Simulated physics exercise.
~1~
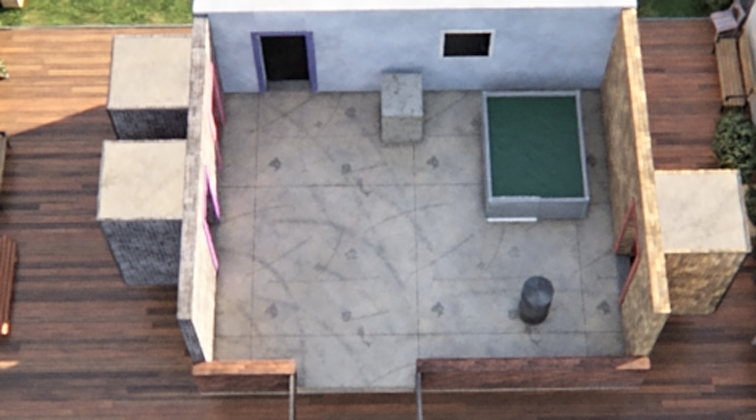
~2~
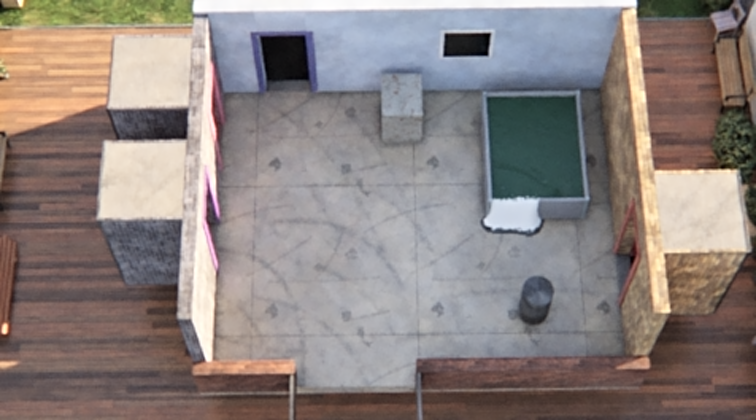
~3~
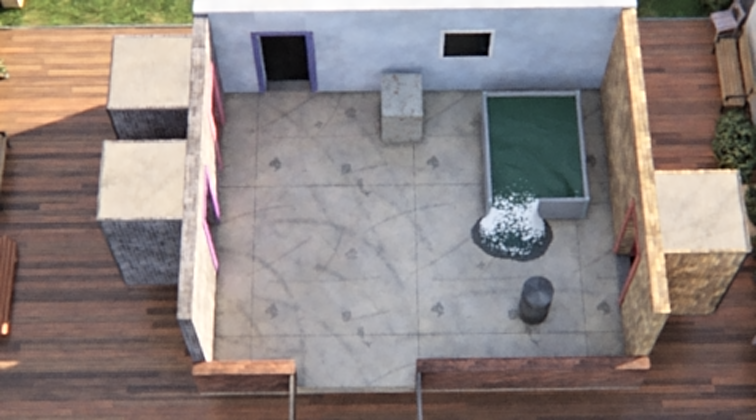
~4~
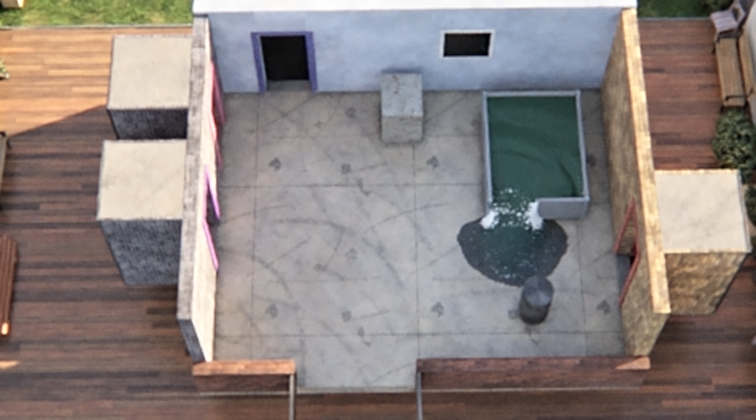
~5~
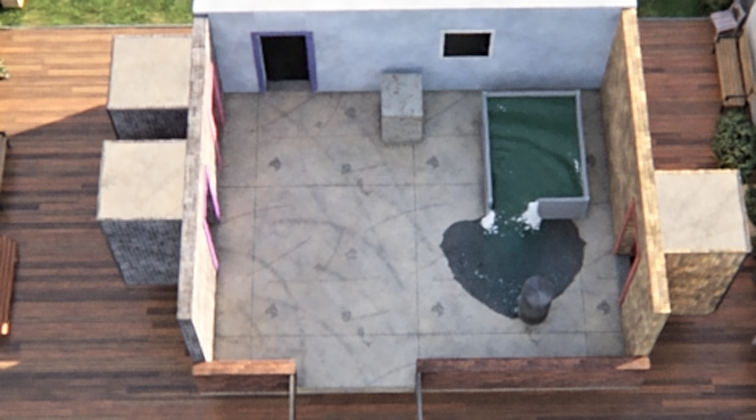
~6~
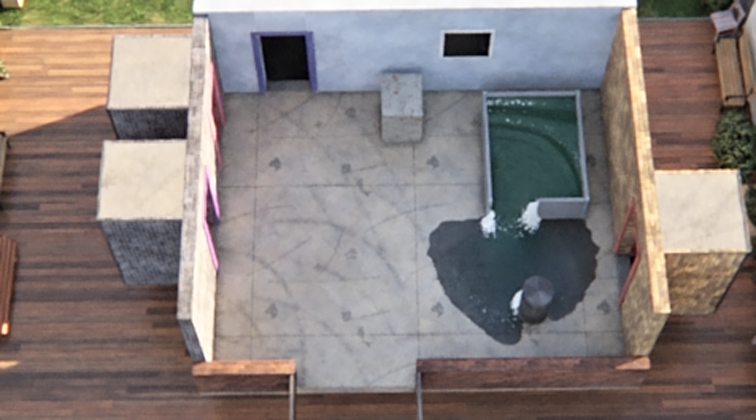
A walled courtyard with an open tank of green water, which pours through a front gap and spreads around a dark cylinder.
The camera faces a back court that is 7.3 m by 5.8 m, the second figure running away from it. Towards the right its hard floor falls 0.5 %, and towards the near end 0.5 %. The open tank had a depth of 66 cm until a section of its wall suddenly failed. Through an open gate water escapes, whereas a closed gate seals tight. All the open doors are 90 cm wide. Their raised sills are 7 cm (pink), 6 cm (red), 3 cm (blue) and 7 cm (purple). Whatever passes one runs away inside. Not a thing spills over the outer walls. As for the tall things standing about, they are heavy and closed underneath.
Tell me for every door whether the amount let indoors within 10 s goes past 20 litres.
Here it is: The pink door stays short of it; the red door goes past it; the blue door stays short of it; the purple door stays short of it.
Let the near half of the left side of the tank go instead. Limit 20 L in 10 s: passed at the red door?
Against that limit: Red below.
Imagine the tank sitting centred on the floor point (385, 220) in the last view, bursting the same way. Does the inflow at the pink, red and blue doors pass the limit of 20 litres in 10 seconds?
Result - pink door does not exceed it, red door does not exceed it, blue door does not exceed it.
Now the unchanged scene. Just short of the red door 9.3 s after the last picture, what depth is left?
About 8.5 cm deep.
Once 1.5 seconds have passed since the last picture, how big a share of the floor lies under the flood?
Roughly 30 percent.
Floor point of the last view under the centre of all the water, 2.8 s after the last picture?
Near (504, 243).
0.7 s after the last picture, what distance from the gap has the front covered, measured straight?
About 3.4 m.
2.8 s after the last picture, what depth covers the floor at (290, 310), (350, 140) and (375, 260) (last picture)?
Roughly 3, 0, 1 cm.
Then, 0.7 s after the last picture water covers 25 % of the floor and is deepest (36 cm) near (509, 224); pink door not reached, red door 5 cm at the sill, 0 L in, blue door not reached, purple door not reached.
Then, 1.5 s after the last picture water covers 30 % of the floor and is deepest (32 cm) near (457, 372); pink door not reached, red door 5 cm at the sill, 0 L in, blue door not reached, purple door not reached.
Then, 2.8 s after the last picture water covers 40 % of the floor and is deepest (24 cm) near (548, 371); pink door not reached, red door 9 cm at the sill, 3 L in, blue door not reached, purple door not reached.
Then, 5.3 s after the last picture water covers 60 % of the floor and is deepest (15 cm) near (613, 304); pink door 1 cm at the sill, 0 L in, red door 14 cm at the sill, 103 L in, blue door not reached, purple door 5 cm at the sill, 0 L in.
Then, 9.3 s after the last picture water covers 90 % of the floor and is deepest (10 cm) near (599, 370); pink door 3 cm at the sill, 0 L in, red door 9 cm at the sill, 169 L in, blue door 6 cm at the sill, 5 L in, purple door 4 cm at the sill, 0 L in.
